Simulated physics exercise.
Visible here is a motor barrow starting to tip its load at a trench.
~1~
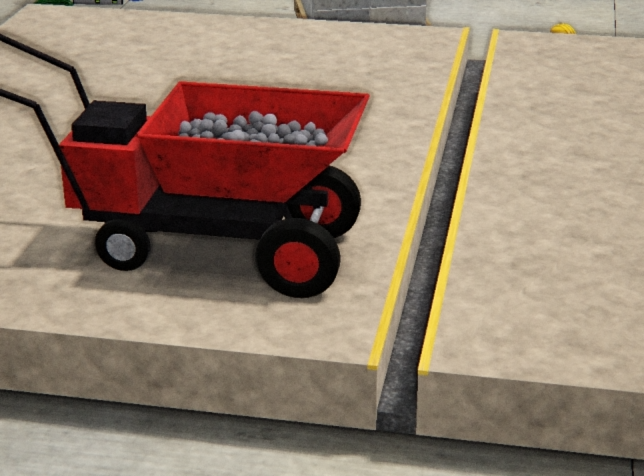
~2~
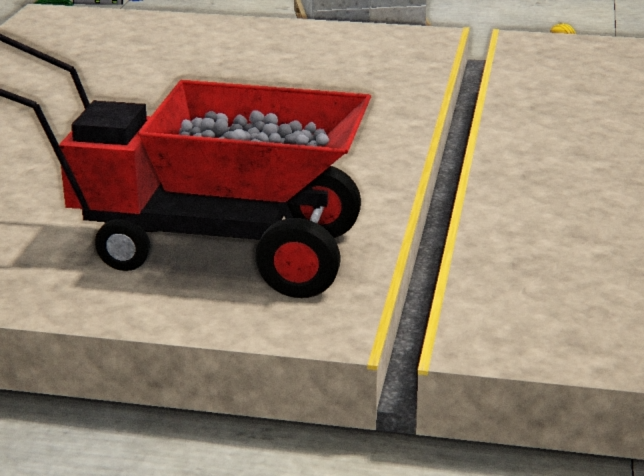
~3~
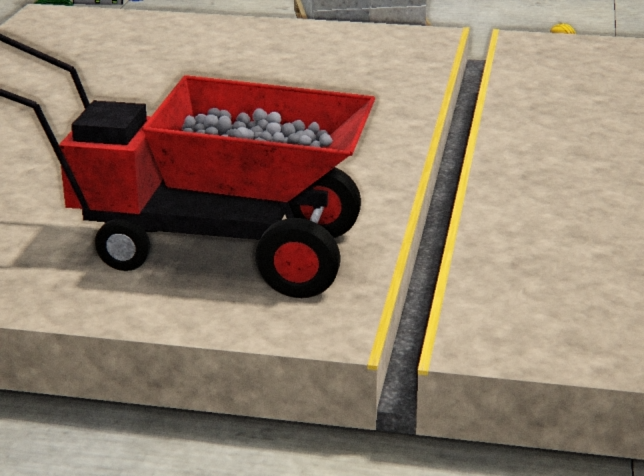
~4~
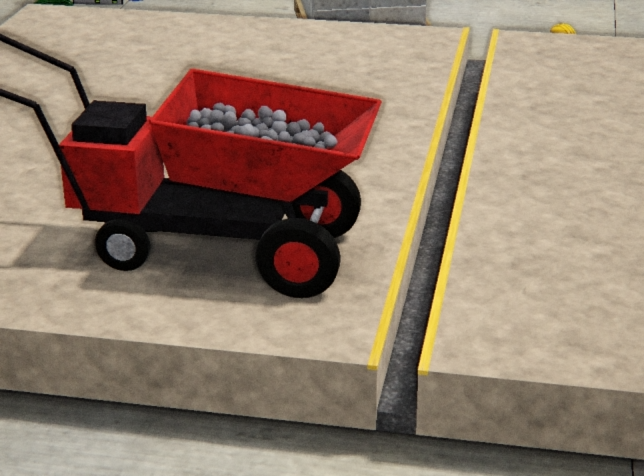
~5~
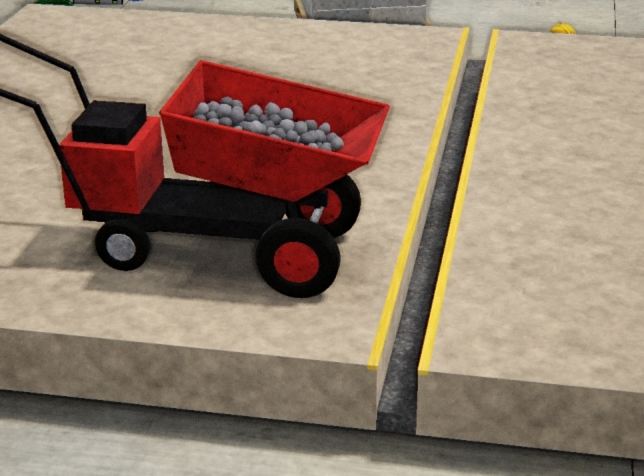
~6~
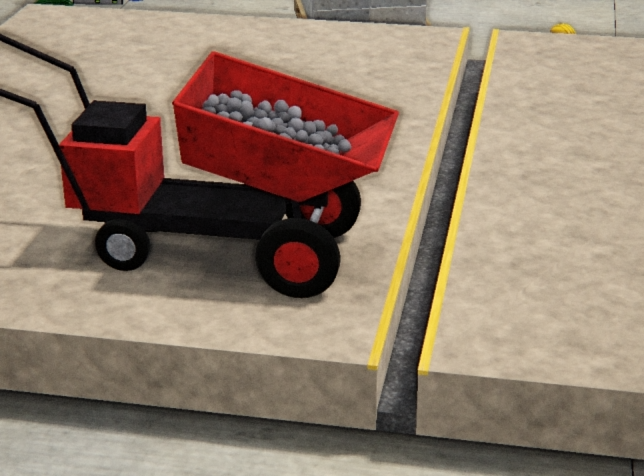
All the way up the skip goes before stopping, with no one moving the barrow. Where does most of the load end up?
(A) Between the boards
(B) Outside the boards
Outside the boards (B).
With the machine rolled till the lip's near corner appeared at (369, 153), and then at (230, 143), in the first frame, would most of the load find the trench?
Run 1 - a minority. Run 2 - a minority.
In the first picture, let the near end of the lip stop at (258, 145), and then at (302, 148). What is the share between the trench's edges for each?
About 50 percent at the first place and about 70 percent at the second.
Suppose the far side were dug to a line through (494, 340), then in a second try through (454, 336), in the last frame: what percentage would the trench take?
100 and 50 percent.
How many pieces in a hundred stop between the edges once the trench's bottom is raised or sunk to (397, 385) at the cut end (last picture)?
The share comes to around 0 percent.
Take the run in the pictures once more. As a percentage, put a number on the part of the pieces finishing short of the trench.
Roughly 0 percent of the pieces, I think.
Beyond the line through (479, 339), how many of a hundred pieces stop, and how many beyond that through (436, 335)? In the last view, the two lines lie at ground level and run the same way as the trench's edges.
In order: 40 per cent, then 80 per cent.
Soon after the last picture, skip tipped steeply; all in the skip.
A little later, skip tipped right over; most in the skip; about a quarter beyond it; a stray few falling.
Later still, skip tipped right over; about a quarter in the skip; a stray few in or heaped over the trench; most beyond it.
At rest, skip tipped right over; about a quarter in the skip; a stray few in or heaped over the trench; most beyond it.
